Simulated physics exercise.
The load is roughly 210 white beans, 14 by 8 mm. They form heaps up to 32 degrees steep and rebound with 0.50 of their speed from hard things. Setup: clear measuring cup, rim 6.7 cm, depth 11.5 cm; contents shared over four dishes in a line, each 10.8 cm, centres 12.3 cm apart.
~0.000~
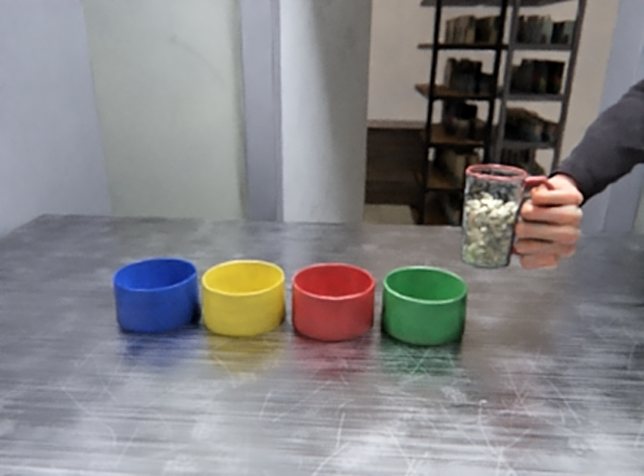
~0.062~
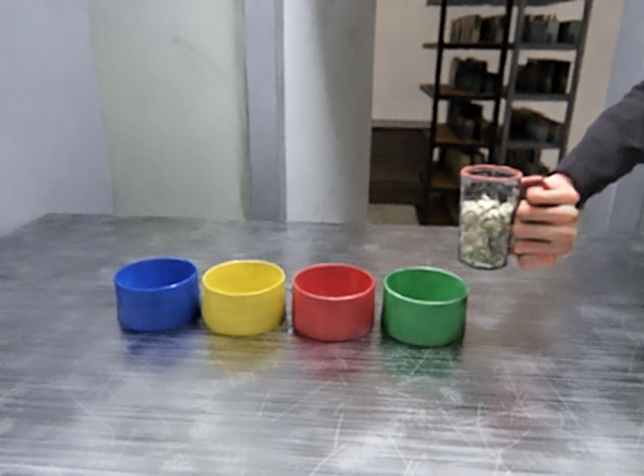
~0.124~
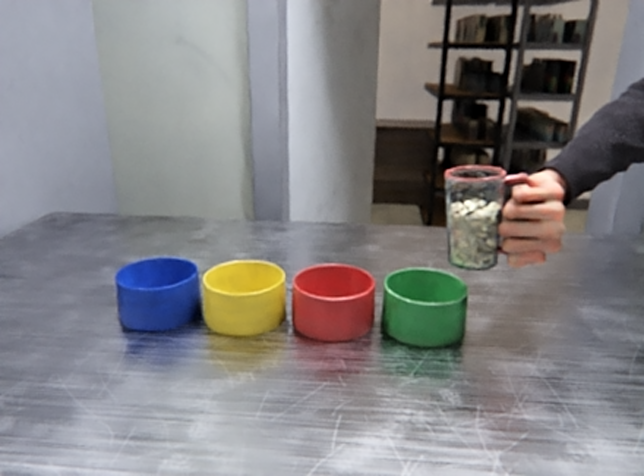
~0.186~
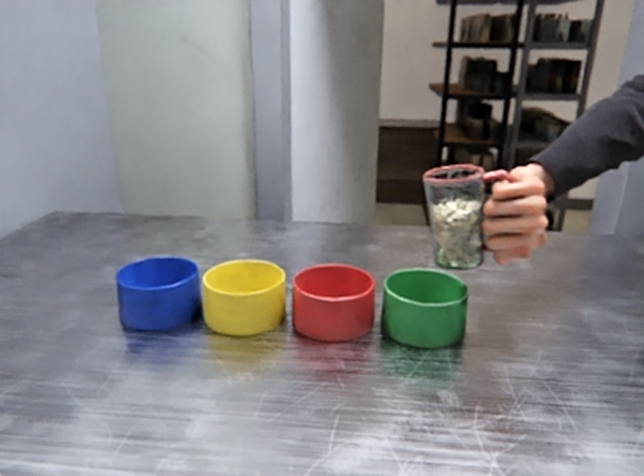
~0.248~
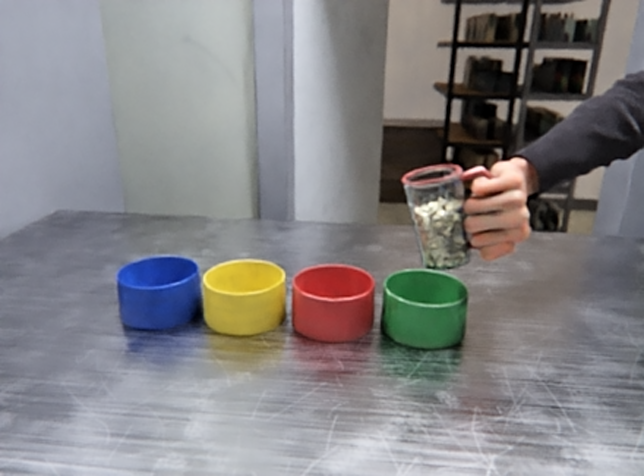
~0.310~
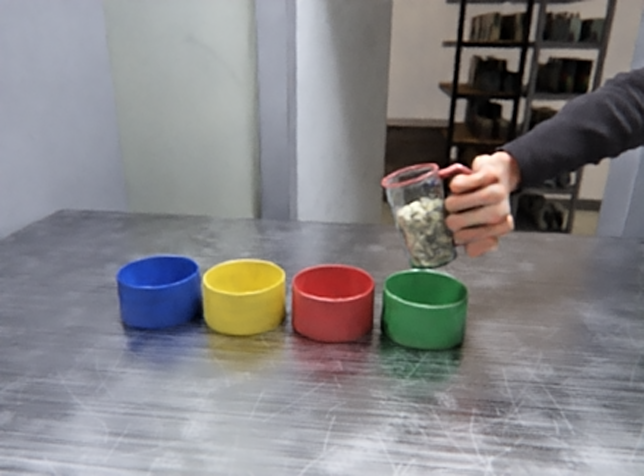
On a scratched grey table, blue, yellow, red and green dishes sit in a row while a hand at the right holds up a clear measuring cup of white beans. The hand moves the cup a short way left, tilting it gradually leftward until it is leaning above the green dish, beans still inside.
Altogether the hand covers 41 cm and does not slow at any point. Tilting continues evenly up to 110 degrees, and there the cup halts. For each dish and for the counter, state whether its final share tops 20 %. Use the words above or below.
Red dish - below; blue dish - above; green dish - below; yellow dish - below; counter - below.
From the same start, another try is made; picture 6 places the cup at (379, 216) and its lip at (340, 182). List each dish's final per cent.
The red dish keeps 0, the blue dish 90, the green dish 0 and the yellow dish 0.
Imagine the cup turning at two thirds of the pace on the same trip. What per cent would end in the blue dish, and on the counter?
In that case I'd put blue at 90 and the counter at 10.
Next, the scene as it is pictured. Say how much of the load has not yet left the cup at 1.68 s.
Roughly 55 %.
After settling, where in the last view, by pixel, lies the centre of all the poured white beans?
(150, 297) or so.
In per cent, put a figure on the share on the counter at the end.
Some 10 in a hundred.
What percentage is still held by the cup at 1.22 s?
Close to 100 % of the load.
After 0.86 s, tilt 62 degrees; cup holds 100 %.
After 1.22 s, tilt 91 degrees; cup holds 100 %.
After 1.68 s, tilt 110 degrees; cup holds 55 %, blue 35 %.
By 3.4 s all is still; red 0 %, blue 90 %, green 0 %, yellow 0 %, counter 10 %.
